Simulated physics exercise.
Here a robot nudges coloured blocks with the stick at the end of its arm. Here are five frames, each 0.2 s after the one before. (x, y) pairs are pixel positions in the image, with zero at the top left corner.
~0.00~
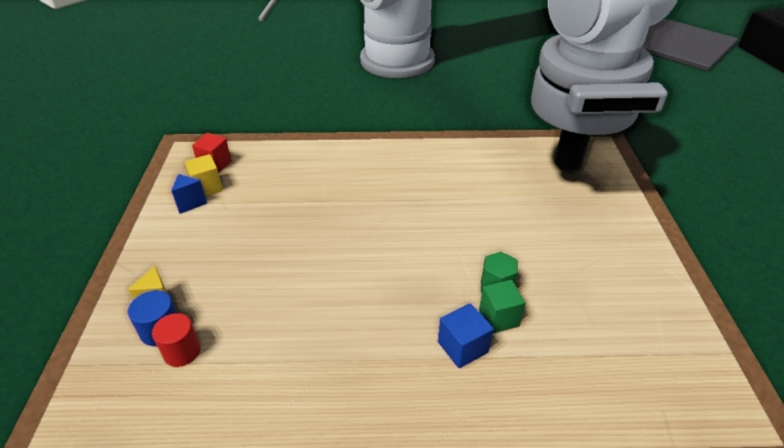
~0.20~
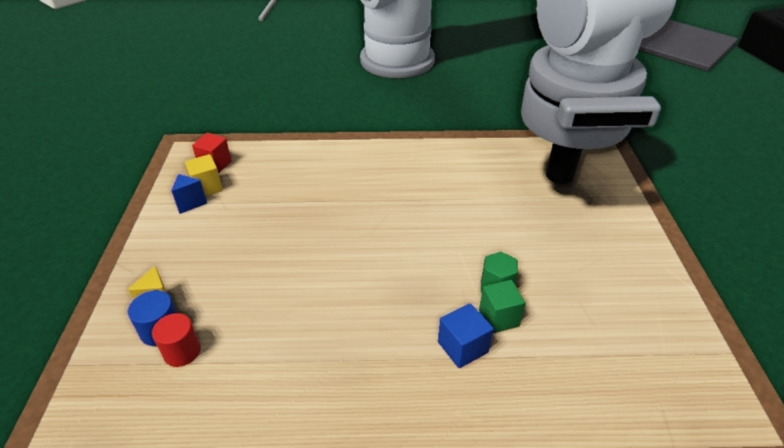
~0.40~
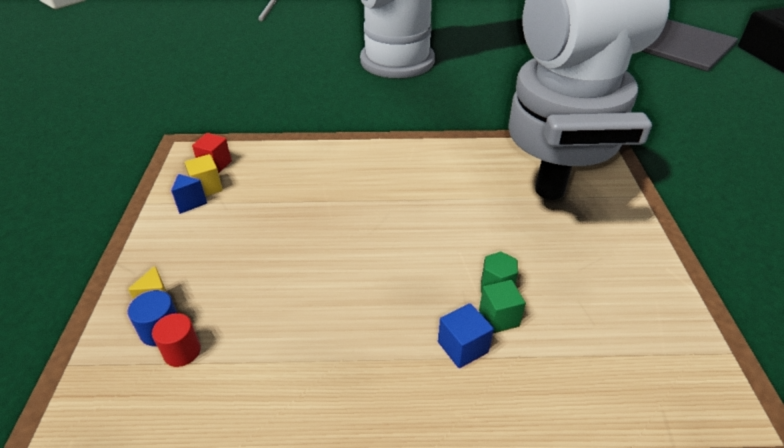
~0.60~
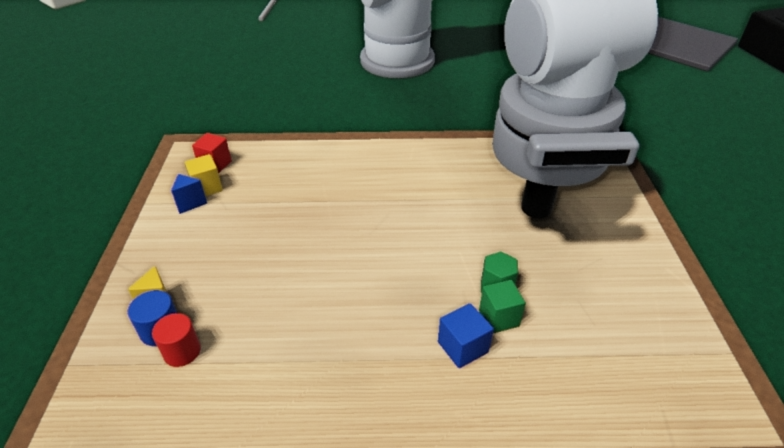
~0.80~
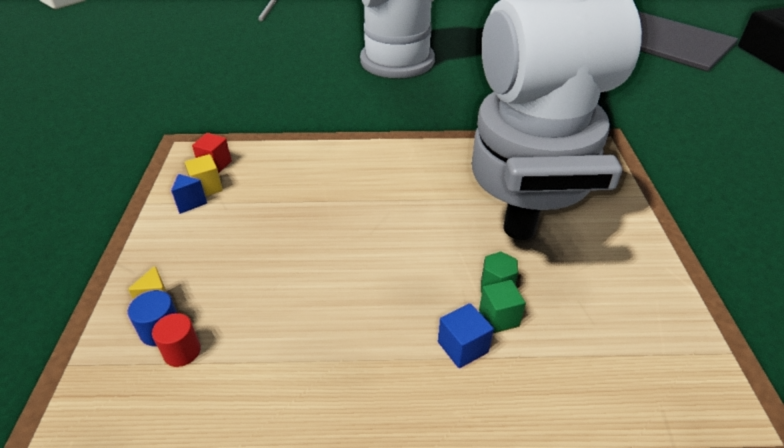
At first, a robot arm holds its dark stick near the upper right of a wooden board, with small groups of coloured blocks at the left and lower right. The stick moves steadily down and slightly left, nearing the green hexagonal block, while all the blocks stay still.
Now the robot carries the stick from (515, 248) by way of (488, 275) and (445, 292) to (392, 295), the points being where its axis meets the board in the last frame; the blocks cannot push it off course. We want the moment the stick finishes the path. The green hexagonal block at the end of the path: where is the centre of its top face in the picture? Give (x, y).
I'd expect the centre of its top face to be at (487, 286).
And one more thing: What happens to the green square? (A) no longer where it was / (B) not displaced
Choice A: No longer where it was.
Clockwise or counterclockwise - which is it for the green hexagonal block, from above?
From the top, the block rotates counterclockwise.
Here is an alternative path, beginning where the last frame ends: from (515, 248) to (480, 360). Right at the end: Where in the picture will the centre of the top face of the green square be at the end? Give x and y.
It sits at (517, 360).
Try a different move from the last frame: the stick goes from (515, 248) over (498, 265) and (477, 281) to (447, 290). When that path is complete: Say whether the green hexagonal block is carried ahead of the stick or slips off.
I expect it to be beside or behind the stick.
What follows on the original path. One third of the way, stick (491, 257); green hexagonal block (498, 275), turned 35° anticlockwise; green square (508, 301), turned 15° clockwise.
Two thirds of the way, stick (446, 274); green hexagonal block (487, 286), turned 65° anticlockwise; green square (509, 308).
At the end, stick (392, 277); blue square in place; green hexagonal block (487, 286), turned 65° anticlockwise; green square (509, 308).
